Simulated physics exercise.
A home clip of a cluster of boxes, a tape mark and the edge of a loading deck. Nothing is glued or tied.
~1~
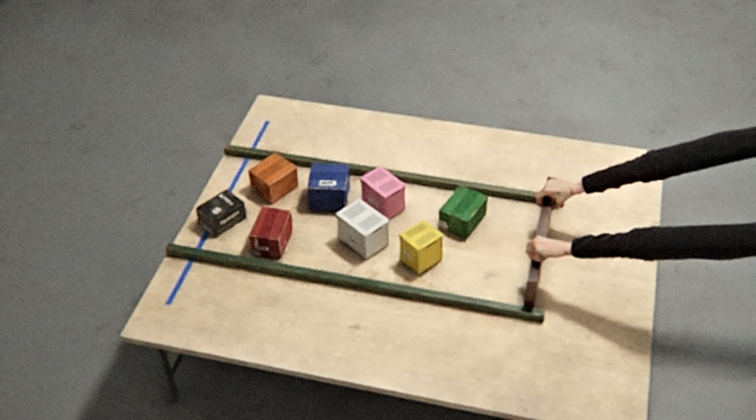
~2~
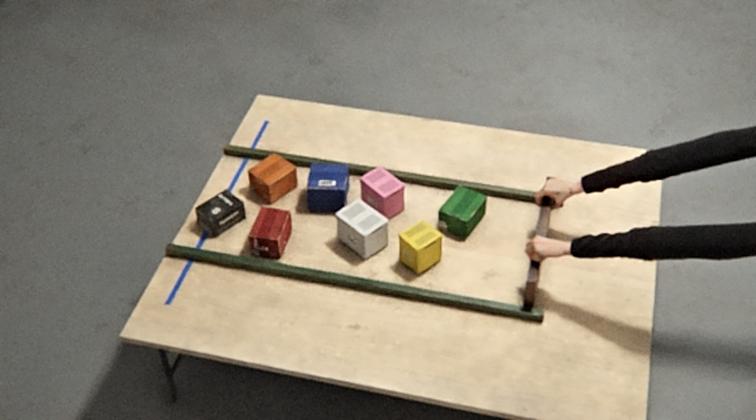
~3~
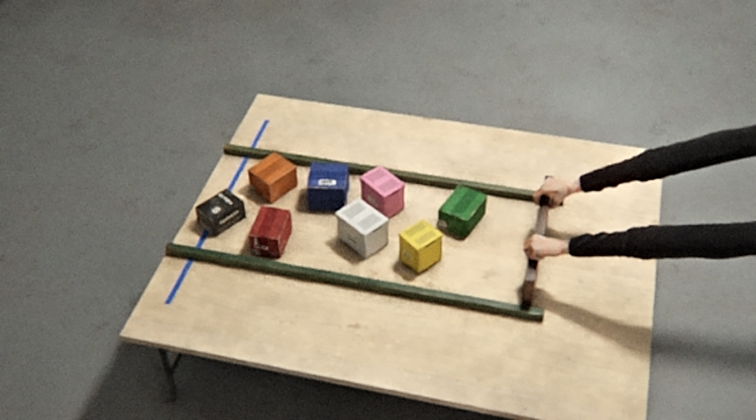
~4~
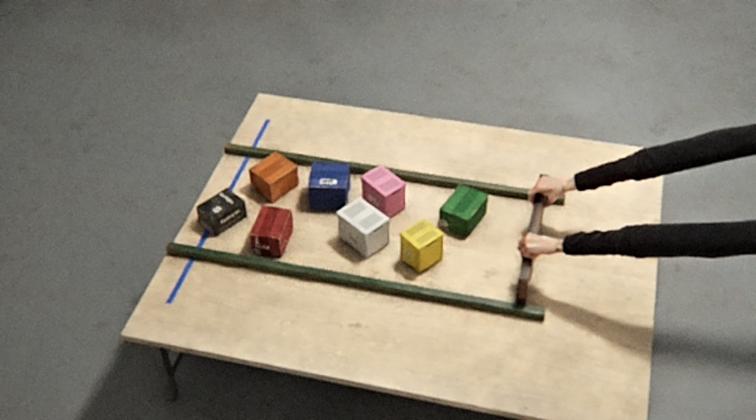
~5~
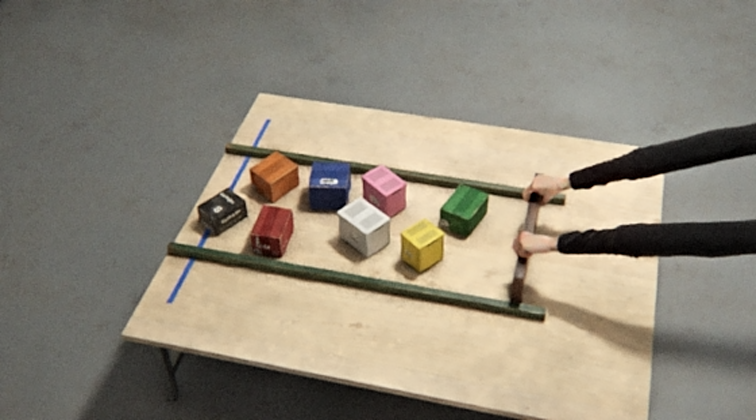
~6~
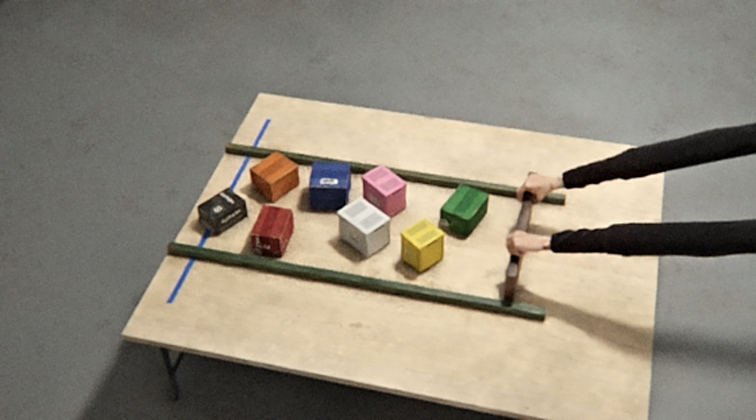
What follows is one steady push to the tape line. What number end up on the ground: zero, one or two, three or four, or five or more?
The number that fall off is five or more.
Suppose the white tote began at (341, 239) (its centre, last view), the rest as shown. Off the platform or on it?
It comes down.
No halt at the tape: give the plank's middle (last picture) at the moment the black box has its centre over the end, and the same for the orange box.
Near (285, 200) and (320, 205).
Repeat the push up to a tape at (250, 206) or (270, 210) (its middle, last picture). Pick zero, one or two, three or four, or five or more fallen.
One after another: 3 or 4; 3 or 4.
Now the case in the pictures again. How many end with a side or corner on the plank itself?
It touches 2.
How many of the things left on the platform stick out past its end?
It comes to 2.
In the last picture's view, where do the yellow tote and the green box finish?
The yellow tote at (191, 211), the green box at (219, 172).
Soon after, none off yet; black box at rest near (223, 211); orange box at rest near (275, 177); red parcel at rest near (273, 231).
After that, none off yet; black box at rest near (223, 211); orange box displaced about its own width near (240, 170); red parcel displaced a little near (258, 230).
And then, one off so far; black box displaced about its own width near (186, 203); orange box off the edge near (205, 209); red parcel displaced about its own width near (207, 225).
In the end, the number that fall off is five or more; gone, pink tote, white tote, blue parcel, red parcel, orange box and black box.
